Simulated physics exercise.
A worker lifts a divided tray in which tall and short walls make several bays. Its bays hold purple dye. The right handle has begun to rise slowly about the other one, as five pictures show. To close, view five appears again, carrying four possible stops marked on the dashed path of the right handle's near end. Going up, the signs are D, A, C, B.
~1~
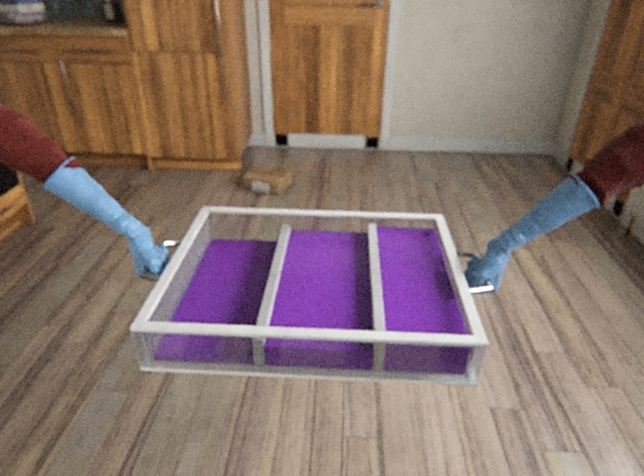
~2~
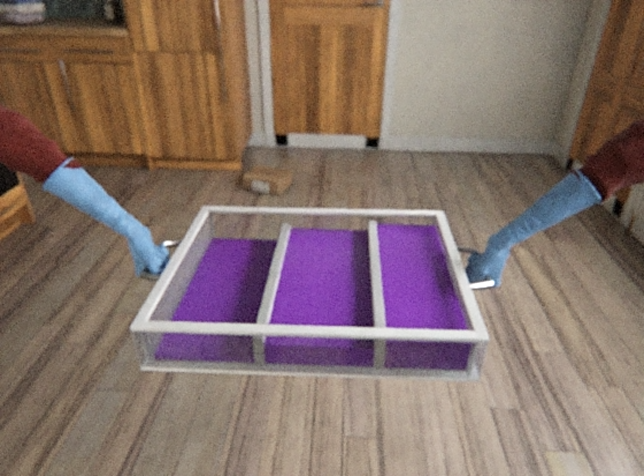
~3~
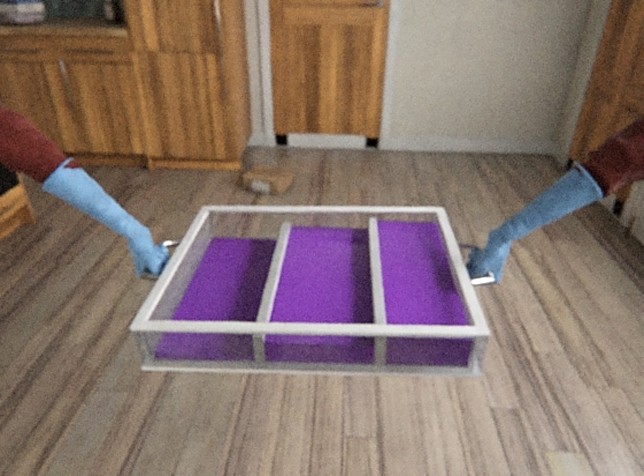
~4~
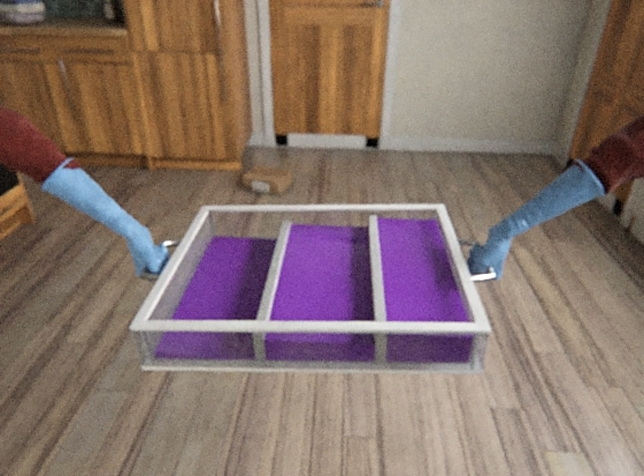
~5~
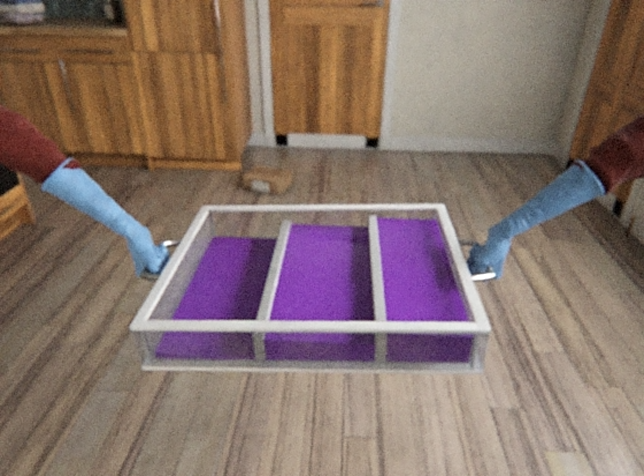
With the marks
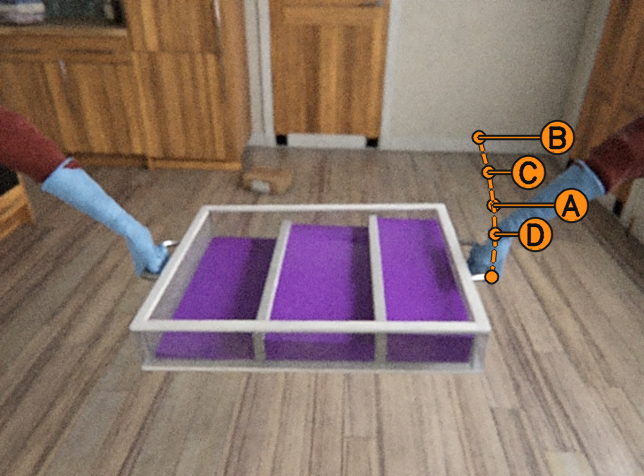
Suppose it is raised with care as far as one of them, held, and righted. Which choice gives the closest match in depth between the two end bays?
C.
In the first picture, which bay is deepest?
It is the right one.
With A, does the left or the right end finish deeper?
The right one.
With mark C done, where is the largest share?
The left bay.
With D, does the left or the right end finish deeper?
The right one.
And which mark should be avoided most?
Here it is mark D.
On the marked copy, A at (493, 205); B at (479, 137); C at (488, 172); D at (495, 234).
With A, the right end bay stands much deeper than the other; nothing spills.
With B, the left end bay stands a little deeper than the other; about 11 % goes over the rim.
With C, the two end bays stand about equally deep; nothing spills.
With D, the right end bay stands much deeper than the other; nothing spills.
